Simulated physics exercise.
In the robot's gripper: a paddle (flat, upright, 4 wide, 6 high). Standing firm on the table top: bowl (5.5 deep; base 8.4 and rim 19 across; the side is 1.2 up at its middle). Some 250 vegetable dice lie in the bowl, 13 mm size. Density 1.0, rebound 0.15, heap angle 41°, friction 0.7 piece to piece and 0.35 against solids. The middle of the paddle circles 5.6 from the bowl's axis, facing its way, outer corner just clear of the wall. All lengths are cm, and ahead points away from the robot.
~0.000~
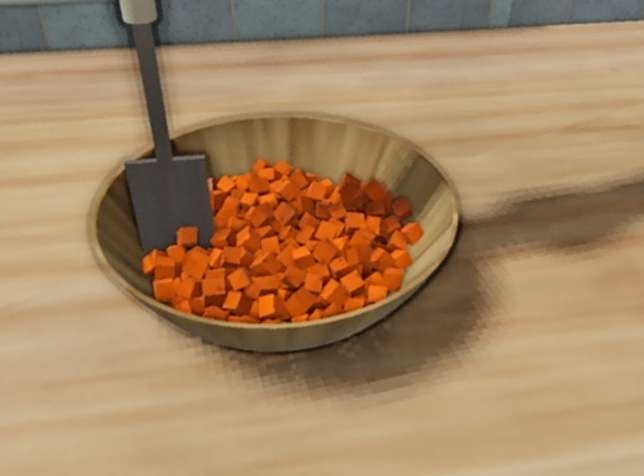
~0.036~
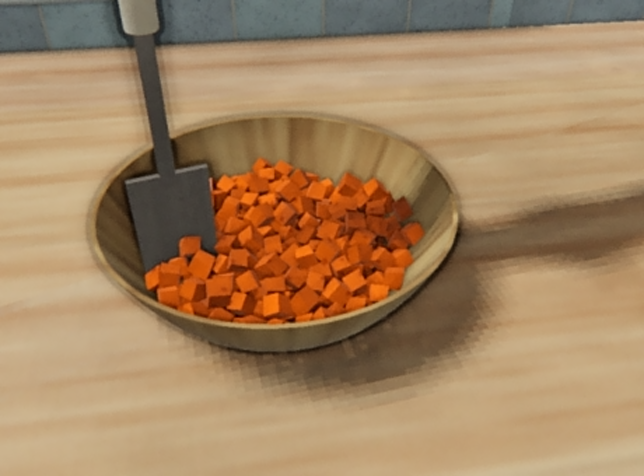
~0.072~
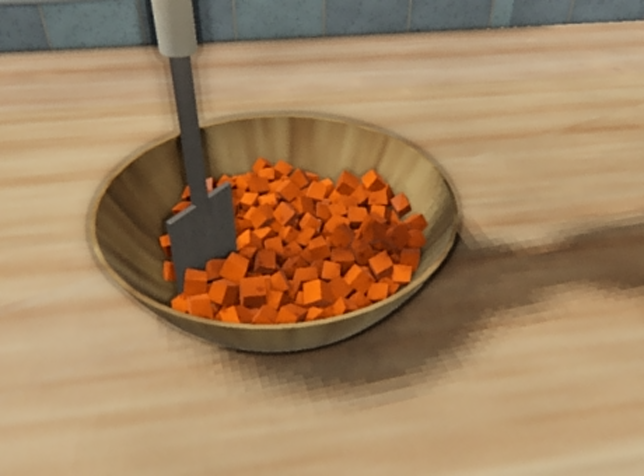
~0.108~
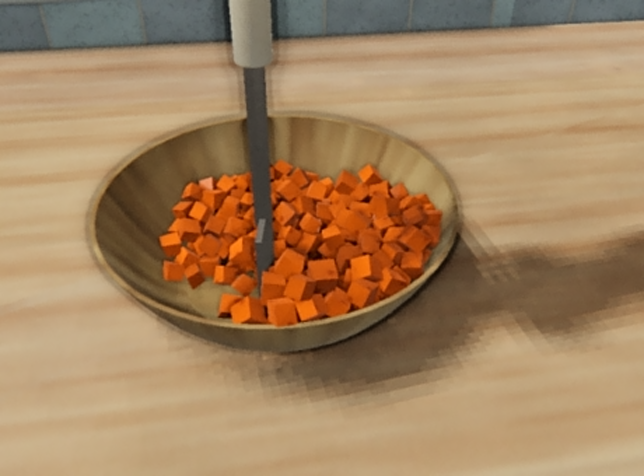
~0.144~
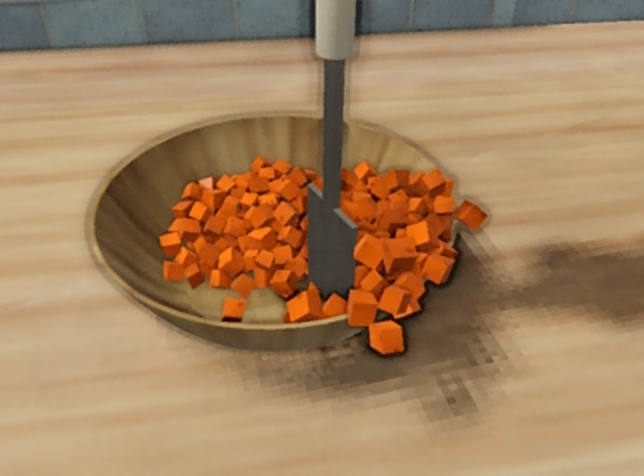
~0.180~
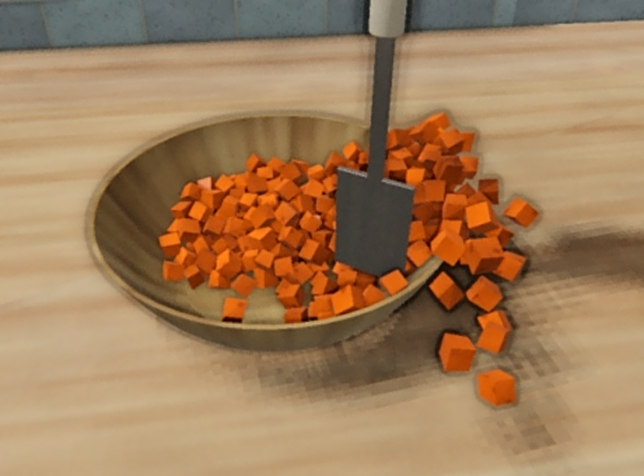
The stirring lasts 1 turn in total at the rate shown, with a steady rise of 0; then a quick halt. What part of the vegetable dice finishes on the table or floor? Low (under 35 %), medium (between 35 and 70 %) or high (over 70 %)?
Share on the table or floor: Medium (between 35 and 70 %).
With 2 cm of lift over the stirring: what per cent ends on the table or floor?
Some 25 per cent.
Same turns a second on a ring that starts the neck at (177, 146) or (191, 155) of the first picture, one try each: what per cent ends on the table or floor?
Some 45 and 45 per cent.
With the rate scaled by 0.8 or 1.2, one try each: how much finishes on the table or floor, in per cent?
About 40 and 50 per cent.
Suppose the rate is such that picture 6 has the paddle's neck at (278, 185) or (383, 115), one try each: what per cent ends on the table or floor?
Some 35 and 55 per cent.
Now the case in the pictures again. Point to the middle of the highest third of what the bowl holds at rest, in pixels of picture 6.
At about (255, 300).
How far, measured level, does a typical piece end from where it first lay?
Some 13 cm.
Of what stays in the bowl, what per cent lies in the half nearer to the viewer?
Roughly 70 per cent.
After 0.27 s, 223° round, highest piece 9 above the table; 188 in the bowl, 14 on the table or floor, 46 in flight or on the tool.
After 0.36 s, 302° round, highest piece 9 above the table; 160 in the bowl, 50 on the table or floor, 38 in flight or on the tool.
After 0.60 s, 0° round, highest piece 6 above the table; 133 in the bowl, 115 on the table or floor.
After 1.30 s, 0° round, highest piece 5 above the table; 132 in the bowl, 116 on the table or floor.
In the end, 132 in the bowl, 116 on the table or floor. That is 47 % on the table or floor.
